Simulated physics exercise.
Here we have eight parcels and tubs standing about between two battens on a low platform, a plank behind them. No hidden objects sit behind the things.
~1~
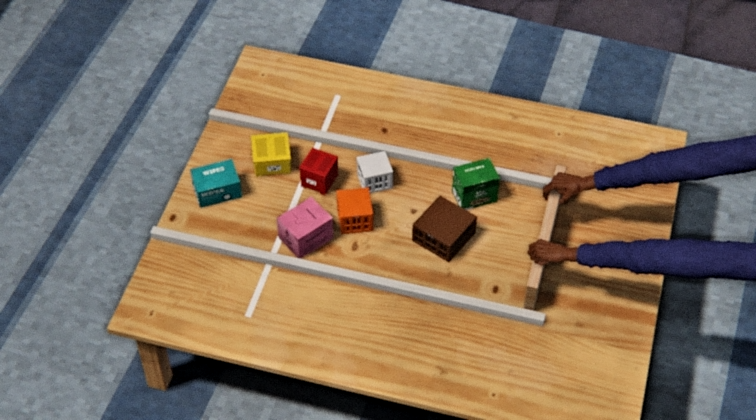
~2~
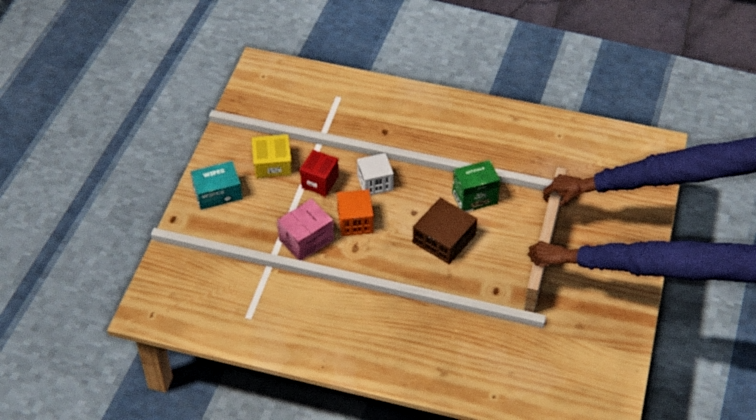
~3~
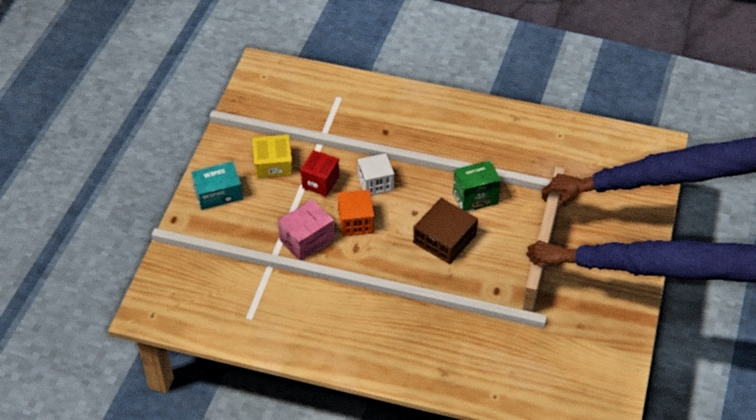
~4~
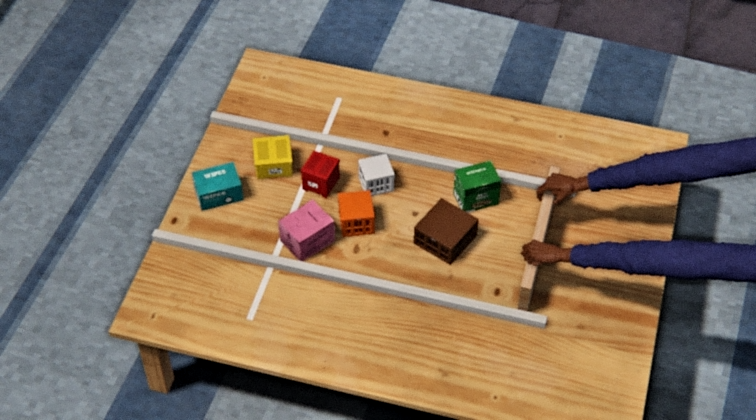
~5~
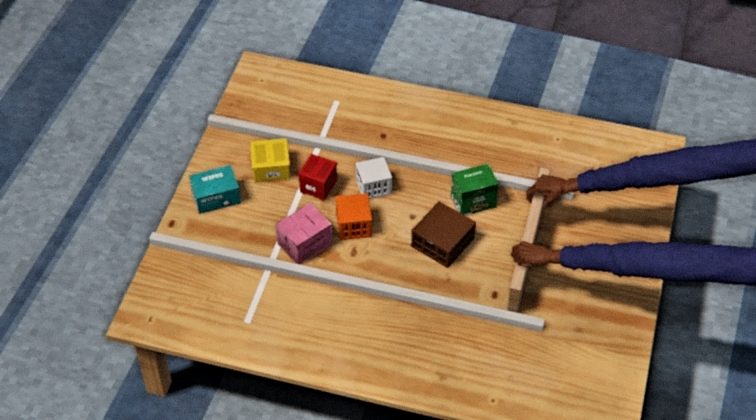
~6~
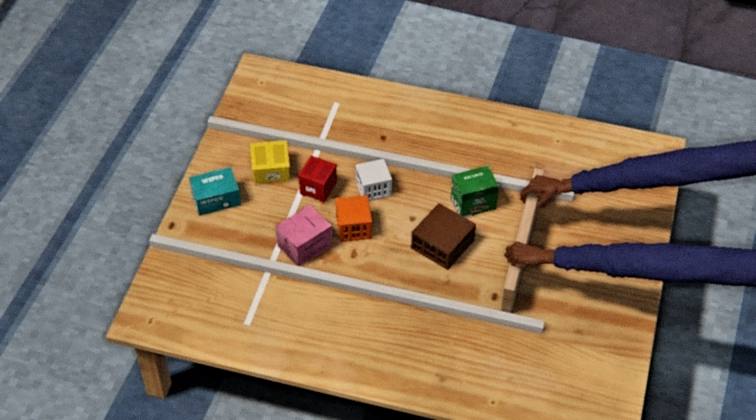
On a low wooden table, two hands easing a plank slightly left between battens, eight colourful boxes standing apart and unmoved.
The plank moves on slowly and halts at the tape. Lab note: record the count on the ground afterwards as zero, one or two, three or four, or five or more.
Count on ground: Zero.
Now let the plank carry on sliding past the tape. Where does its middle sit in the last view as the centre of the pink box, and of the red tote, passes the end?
Pink box: (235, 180); red tote: (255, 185).
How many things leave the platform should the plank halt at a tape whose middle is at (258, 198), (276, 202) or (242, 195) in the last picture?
Per try: 2; 1; 3.
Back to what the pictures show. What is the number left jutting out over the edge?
The tally is 2.
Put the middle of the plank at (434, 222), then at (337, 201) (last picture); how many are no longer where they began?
Moved so far: 2, later 7.
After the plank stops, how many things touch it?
That makes 2.
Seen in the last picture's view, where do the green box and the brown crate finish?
Green box: (296, 144); brown crate: (269, 205).
A little later, none off yet; turquoise box at rest near (215, 191); yellow tote at rest near (270, 163); red tote at rest near (318, 180).
Next, none off yet; turquoise box at rest near (215, 191); yellow tote moving near (266, 162); red tote shifted about its own width near (299, 177).
When it is over, the number that fall off is zero.
